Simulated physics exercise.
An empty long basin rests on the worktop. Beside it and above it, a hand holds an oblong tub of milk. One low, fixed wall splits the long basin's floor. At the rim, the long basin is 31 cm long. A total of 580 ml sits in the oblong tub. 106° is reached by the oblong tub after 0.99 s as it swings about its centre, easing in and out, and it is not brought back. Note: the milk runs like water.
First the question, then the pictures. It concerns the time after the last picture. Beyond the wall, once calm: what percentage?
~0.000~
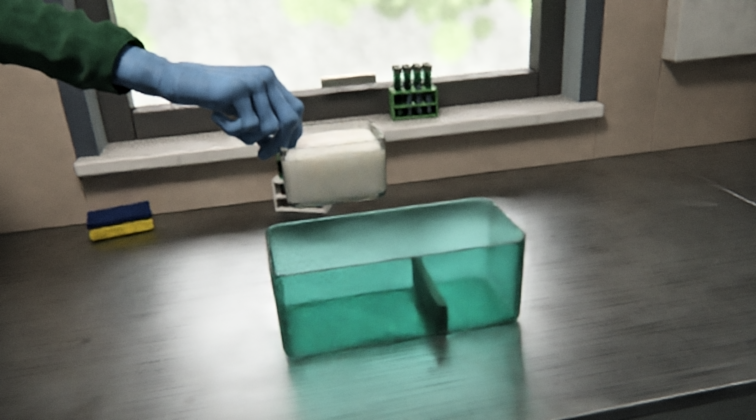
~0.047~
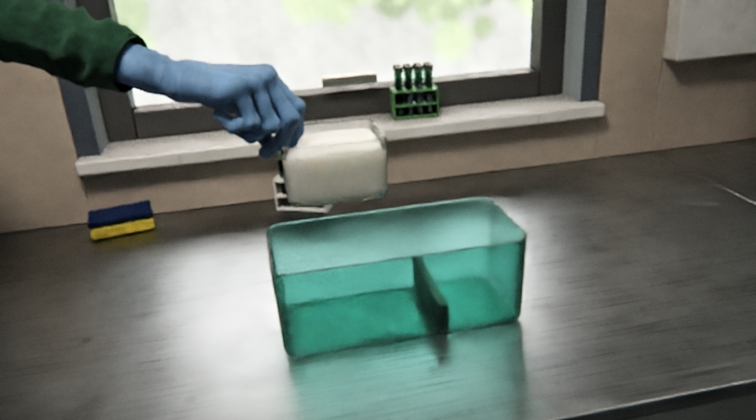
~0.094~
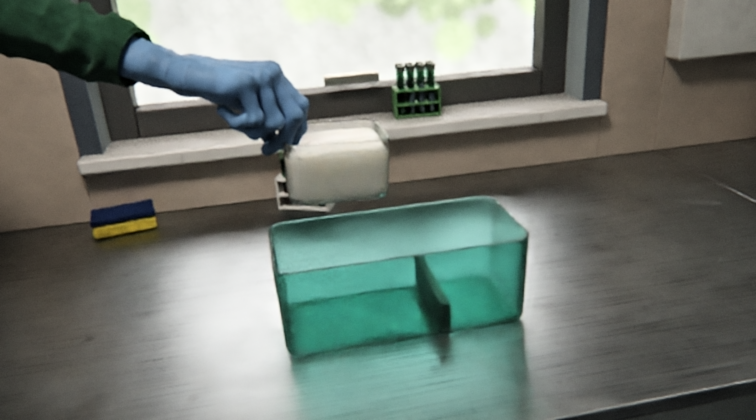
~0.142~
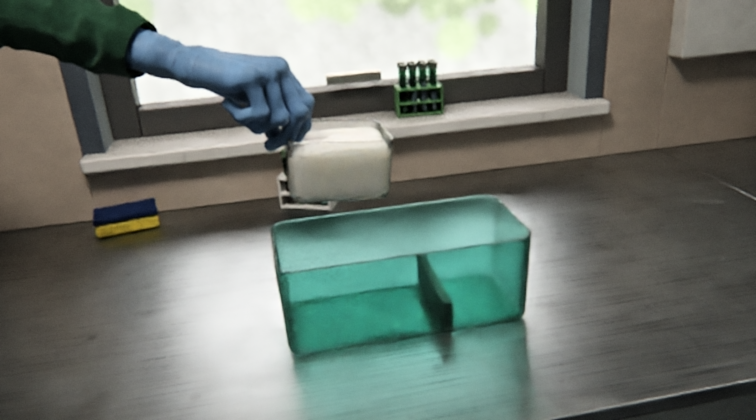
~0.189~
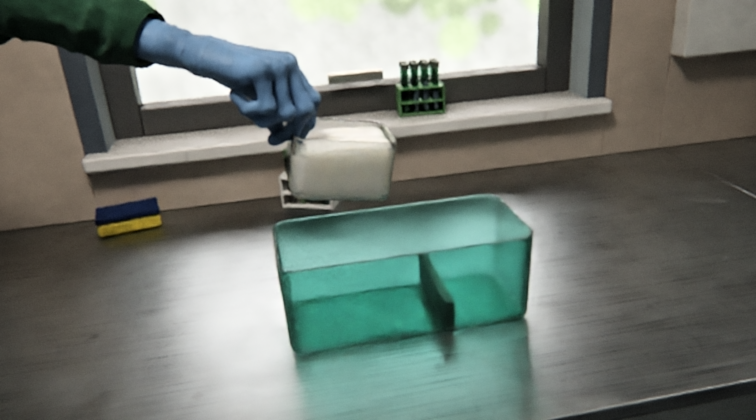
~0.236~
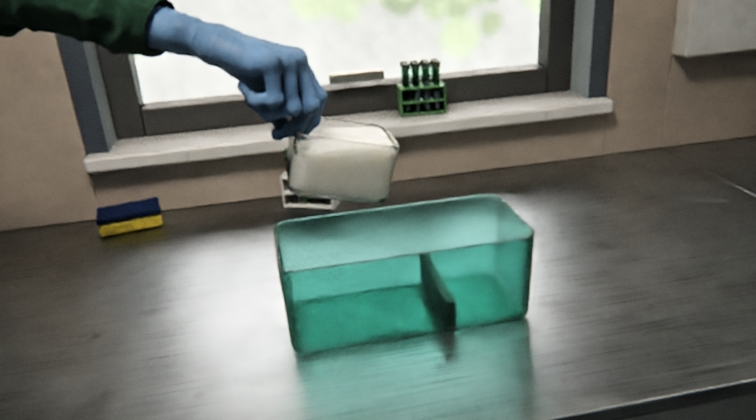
63 out of 100.
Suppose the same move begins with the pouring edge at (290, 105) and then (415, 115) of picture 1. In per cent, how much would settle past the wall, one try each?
Try 1: Approx. 10 %; try 2: Approx. 85 %.
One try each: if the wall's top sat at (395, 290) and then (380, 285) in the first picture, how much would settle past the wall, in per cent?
It comes to 85 per cent, and then 95 per cent.
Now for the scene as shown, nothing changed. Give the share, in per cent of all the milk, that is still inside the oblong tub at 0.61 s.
Some 50 per cent.
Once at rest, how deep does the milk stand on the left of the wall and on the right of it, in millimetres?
I'd say close to 8 mm on the left, close to 28 mm on the right.
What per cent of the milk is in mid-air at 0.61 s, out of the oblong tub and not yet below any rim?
About 30 per cent.
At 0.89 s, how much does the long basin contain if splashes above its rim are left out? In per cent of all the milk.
Roughly 86 percent of it.
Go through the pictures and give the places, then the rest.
In the first picture, it leans 0°; its right rim is at (378, 130); the milk meets the walls at (282, 147) and (376, 137); the long basin's rim runs from (269, 251) to (507, 218); the wall's top is at (428, 281).
In the second picture, it leans 1°; its right rim is at (379, 130); the milk meets the walls at (283, 147) and (377, 136).
In the third picture, it leans 2°; its right rim is at (382, 130); the milk meets the walls at (285, 145) and (380, 135).
In the fourth picture, it leans 5°; its right rim is at (385, 131); the milk meets the walls at (288, 144) and (382, 135).
In the fifth picture, it leans 9°; its right rim is at (389, 134); the milk meets the walls at (291, 143) and (386, 135).
In the sixth picture, it leans 14°; its right rim is at (392, 138); the milk meets the walls at (293, 144) and (389, 135).
After 0.61 s the tilt is 72° and 49 per cent is still to pour, 2 is left of the wall and 19 right of it.
After 0.89 s the tilt is 103° and 9 per cent is still to pour, 22 is left of the wall and 64 right of it.
After 1.18 s the tilt is 106° and 0 per cent is still to pour, 36 is left of the wall and 63 right of it.
After 1.49 s the tilt is 106° and 0 per cent is still to pour, 37 is left of the wall and 63 right of it.
In the end 37 per cent lies left of the wall, 63 right of it and 1 outside.
